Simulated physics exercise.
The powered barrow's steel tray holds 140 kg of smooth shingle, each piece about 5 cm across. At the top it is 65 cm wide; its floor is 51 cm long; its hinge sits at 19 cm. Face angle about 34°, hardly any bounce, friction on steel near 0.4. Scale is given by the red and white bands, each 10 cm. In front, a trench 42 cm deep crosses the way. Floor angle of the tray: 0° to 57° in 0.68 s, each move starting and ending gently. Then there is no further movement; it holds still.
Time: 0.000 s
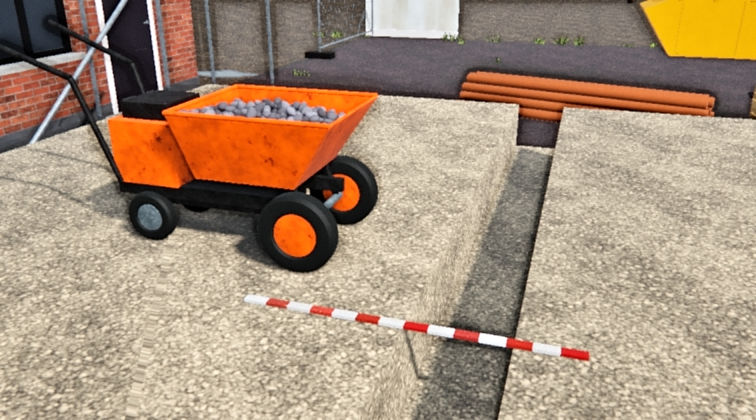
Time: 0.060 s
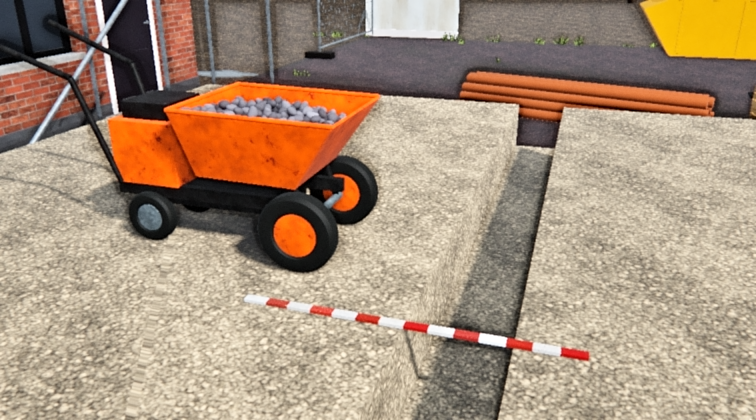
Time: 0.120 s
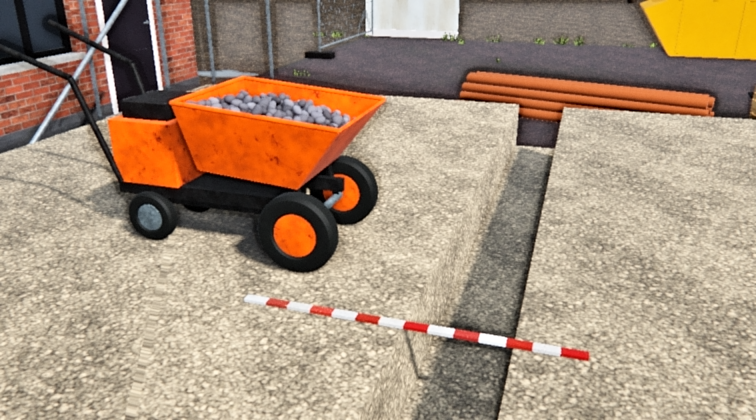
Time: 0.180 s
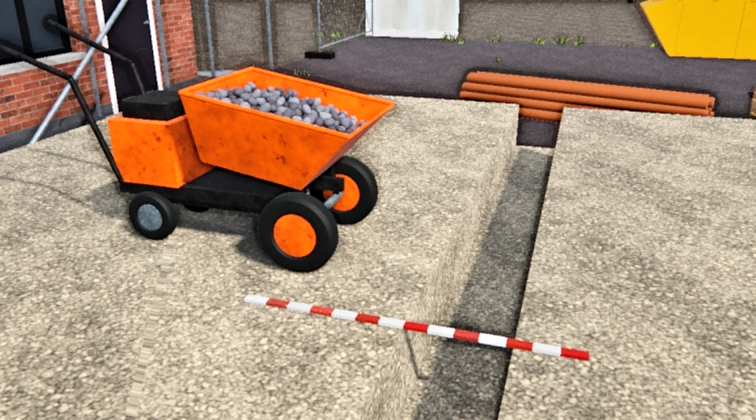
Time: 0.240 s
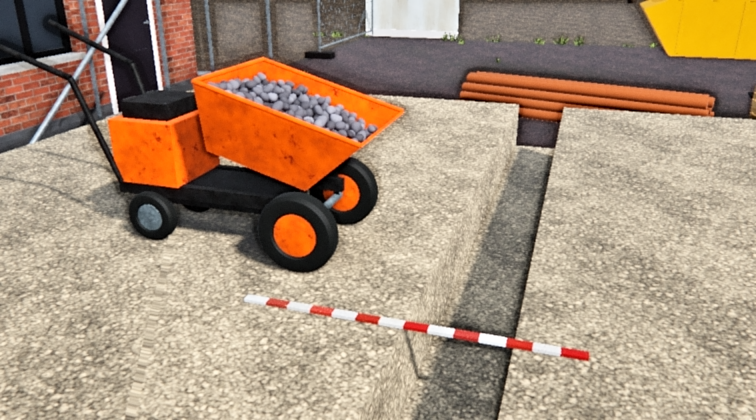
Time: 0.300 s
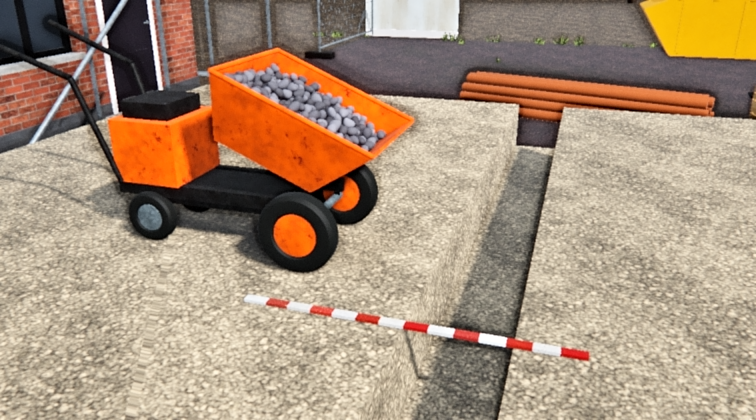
An orange powered barrow with black handles and orange-hubbed front wheels stands at left on a pale, gritty construction yard, seen from slightly above. A red-and-white banded pole lies across a narrow trench to its right, with brick wall, orange-brown pipes and a yellow skip behind. The barrow's tray of grey stones tilts gradually forward to the right, its rear rising, while the wheels and camera stay still.
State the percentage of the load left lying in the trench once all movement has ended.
The share left there is about 59 per cent.
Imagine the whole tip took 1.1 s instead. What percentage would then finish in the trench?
I'd put it at some 55 in a hundred.
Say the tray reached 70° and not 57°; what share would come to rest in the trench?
About 95 per cent would end up in the trench.
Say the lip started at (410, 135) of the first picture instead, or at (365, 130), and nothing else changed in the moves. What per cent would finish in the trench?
Close to 20 percent in the first case, 45 percent in the second.
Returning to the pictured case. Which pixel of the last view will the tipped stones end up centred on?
I'd point to around (482, 335).
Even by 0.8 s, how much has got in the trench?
Roughly 5% by that time.
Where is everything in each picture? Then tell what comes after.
The tray is at 0°, its lip at (329, 127); the top of the load is at (276, 108), in the first picture.
The tray is at 1°, its lip at (332, 128); the top of the load is at (278, 106); the stones move at 0.3 m/s on average, in the second picture.
Lip at (338, 131), floor tilted 5°, highest stones at (266, 102); the stones move at 0.6 m/s on average, in the third picture.
Lip at (349, 137), floor tilted 10°, highest stones at (252, 95); the stones move at 0.8 m/s on average, in the fourth picture.
Lip at (361, 146), floor tilted 16°, highest stones at (256, 85); the stones move at 0.9 m/s on average, in the fifth picture.
The tray is at 23°, its lip at (373, 157); the top of the load is at (267, 76); the stones move at 1.0 m/s on average, in the sixth picture.
After 0.5 s the floor is at 48°; 100 % in the tray; the foremost stones are at (395, 177).
After 0.8 s the floor is at 57°; 92 % in the tray, 1 % short of the trench, 6 % in the trench; the foremost stones are at (473, 237).
After 1.1 s the floor is at 57°; 58 % in the tray, 2 % short of the trench, 39 % in the trench, 2 % past the trench; the foremost stones are at (568, 284).
After 3.1 s the floor is at 57°; 39 % in the tray, 59 % in the trench, 2 % past the trench; the foremost stones are at (670, 303).
